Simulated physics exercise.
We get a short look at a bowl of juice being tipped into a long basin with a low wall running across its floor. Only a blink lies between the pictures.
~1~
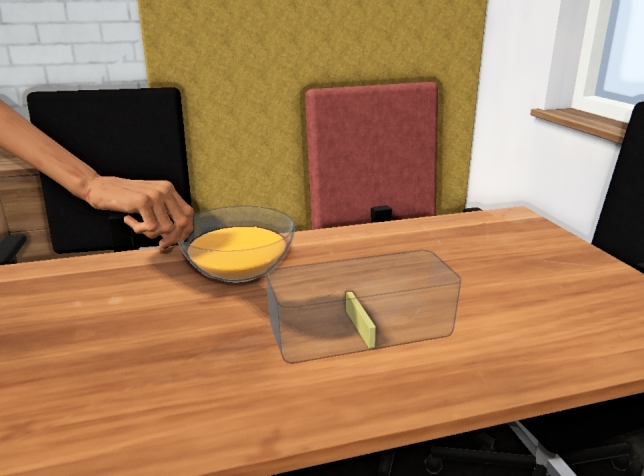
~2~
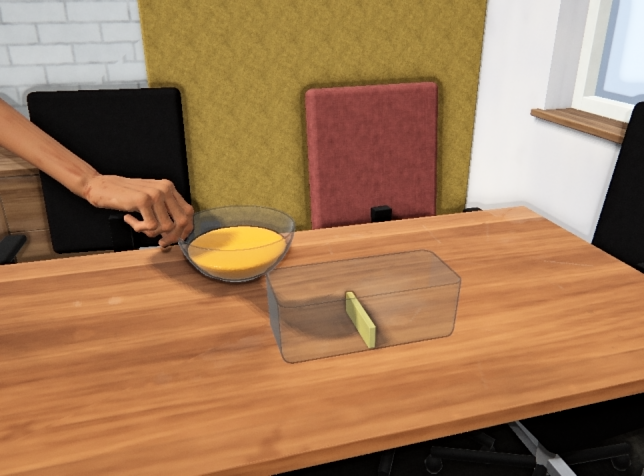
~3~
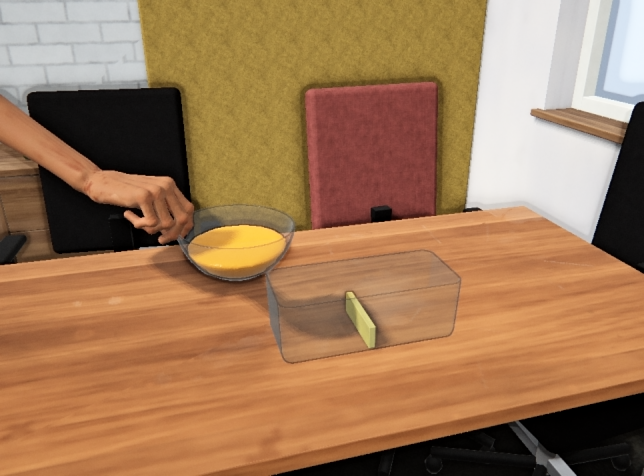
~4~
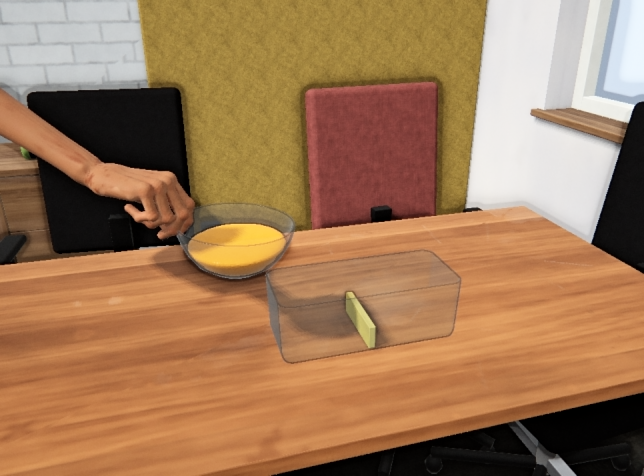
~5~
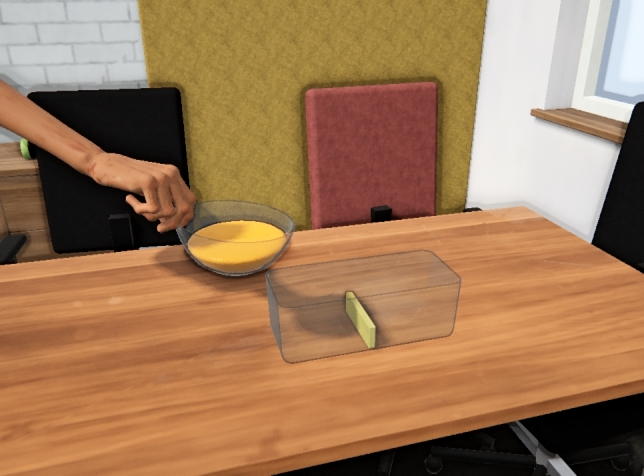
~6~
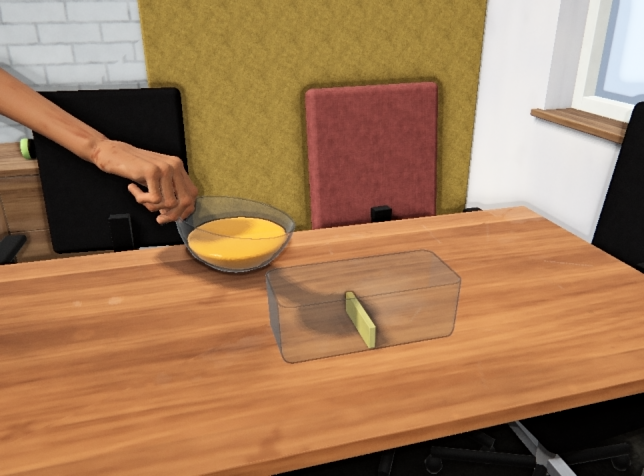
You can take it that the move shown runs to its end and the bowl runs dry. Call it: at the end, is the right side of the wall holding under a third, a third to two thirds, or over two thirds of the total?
The right side holds under a third of the total.
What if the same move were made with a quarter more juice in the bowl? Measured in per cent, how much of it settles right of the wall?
That share would be some 35 parts in a hundred.
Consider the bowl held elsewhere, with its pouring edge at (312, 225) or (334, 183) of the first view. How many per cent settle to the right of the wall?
The first start gives some 75 %, the second some 90 %.
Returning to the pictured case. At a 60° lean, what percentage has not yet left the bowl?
It still holds close to 60 per cent at that lean.
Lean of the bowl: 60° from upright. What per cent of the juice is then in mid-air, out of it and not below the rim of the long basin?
It comes to around 30 per cent.
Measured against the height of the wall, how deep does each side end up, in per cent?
I'd say close to 60 per cent on the left side and 10 on the right.
A moment on, the bowl is tipped part way and 62 per cent is still to pour, 6 is left of the wall and 0 right of it.
Next, the bowl is tipped on its side and 2 per cent is still to pour, 64 is left of the wall and 17 right of it.
Then the bowl is tipped right over and 0 per cent is still to pour, 80 is left of the wall and 19 right of it.
Later the bowl is tipped right over and 0 per cent is still to pour, 79 is left of the wall and 20 right of it.
In the end 79 per cent lies left of the wall, 20 right of it and 1 outside.
